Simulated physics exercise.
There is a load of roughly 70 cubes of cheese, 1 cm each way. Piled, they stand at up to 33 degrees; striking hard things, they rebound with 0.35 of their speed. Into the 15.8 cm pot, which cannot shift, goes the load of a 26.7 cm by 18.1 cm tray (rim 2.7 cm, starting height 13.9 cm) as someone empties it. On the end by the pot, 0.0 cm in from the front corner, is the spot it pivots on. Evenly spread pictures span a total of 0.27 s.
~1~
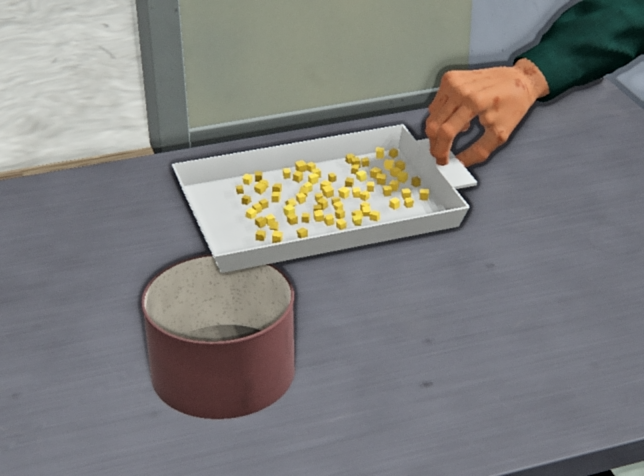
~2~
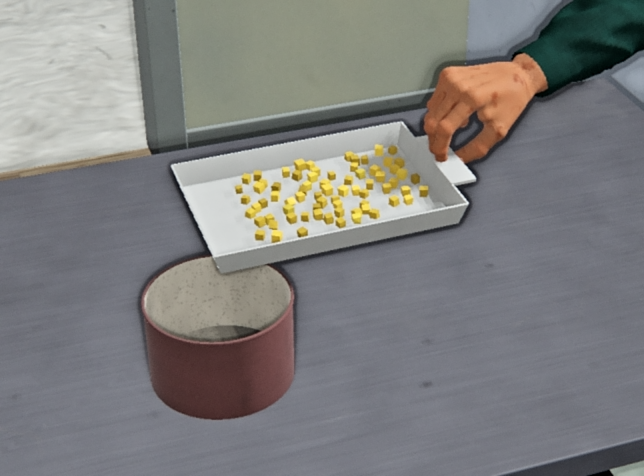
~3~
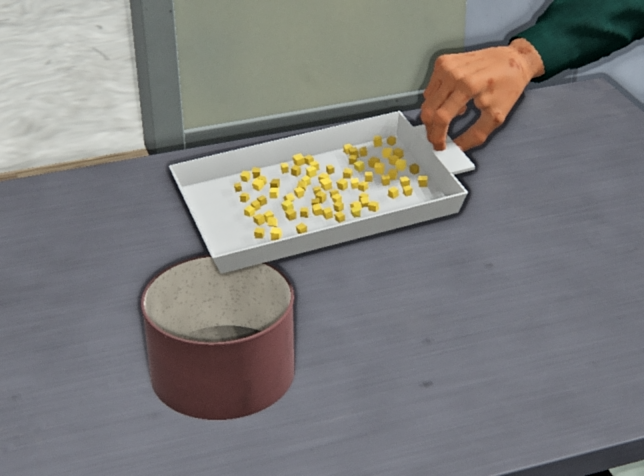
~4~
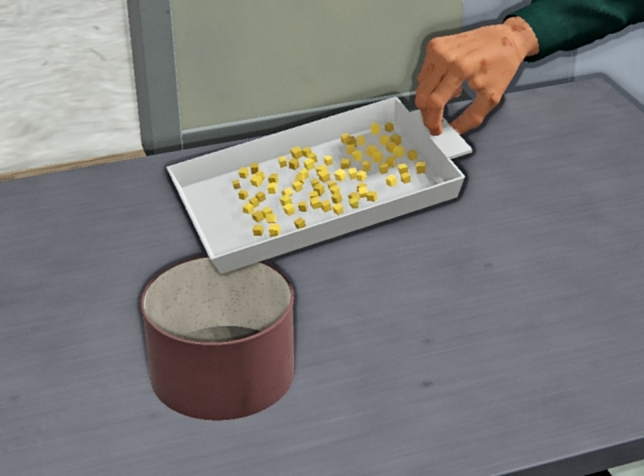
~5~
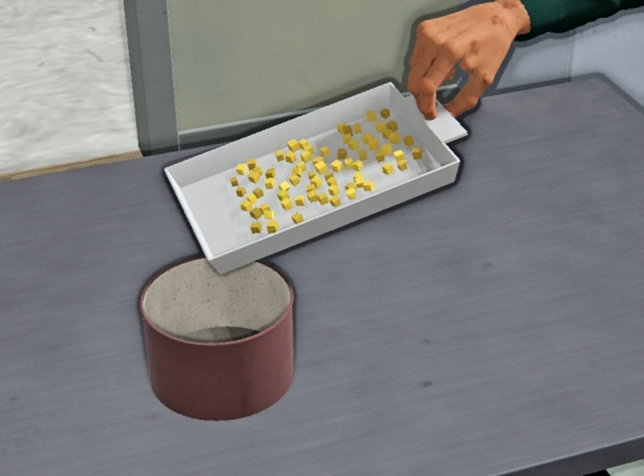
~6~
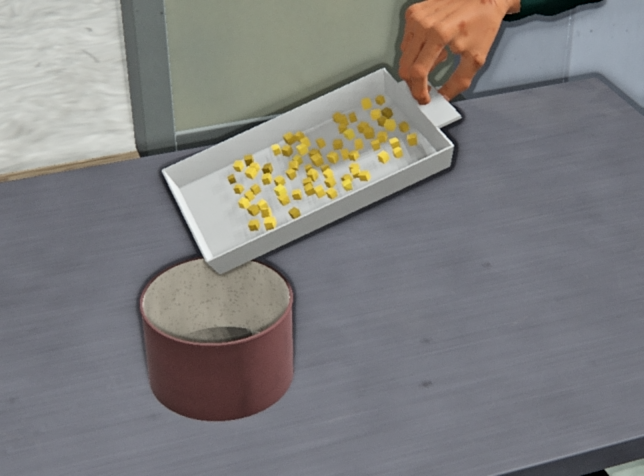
A hand slowly raises the right end of a white tray of yellow cheese cubes.
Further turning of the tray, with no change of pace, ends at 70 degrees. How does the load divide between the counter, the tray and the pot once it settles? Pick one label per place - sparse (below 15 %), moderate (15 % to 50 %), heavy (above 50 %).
Counter: Moderate; left on the tray: Heavy; pot: Sparse.
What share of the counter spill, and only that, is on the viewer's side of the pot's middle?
About 0 percent of the spill.
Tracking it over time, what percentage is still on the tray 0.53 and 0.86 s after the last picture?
About 95, 60.
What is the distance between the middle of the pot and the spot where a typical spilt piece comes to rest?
Roughly 22 cm from the centre.
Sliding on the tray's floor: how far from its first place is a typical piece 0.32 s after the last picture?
Displacement on the tray: Roughly 3 cm.
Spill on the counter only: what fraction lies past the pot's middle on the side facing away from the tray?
About 100 per cent.
Then, 0.32 s after the last picture, tilt 43 degrees; the tray holds 100 %, the pot 0 %.
Then, 0.53 s after the last picture, tilt 60 degrees; the tray holds 95 %, the pot 0 %.
Then, 0.86 s after the last picture, tilt 70 degrees; the tray holds 60 %, the pot 5 %.
In the end, counter 30 %, tray 60 %, pot 5 %.
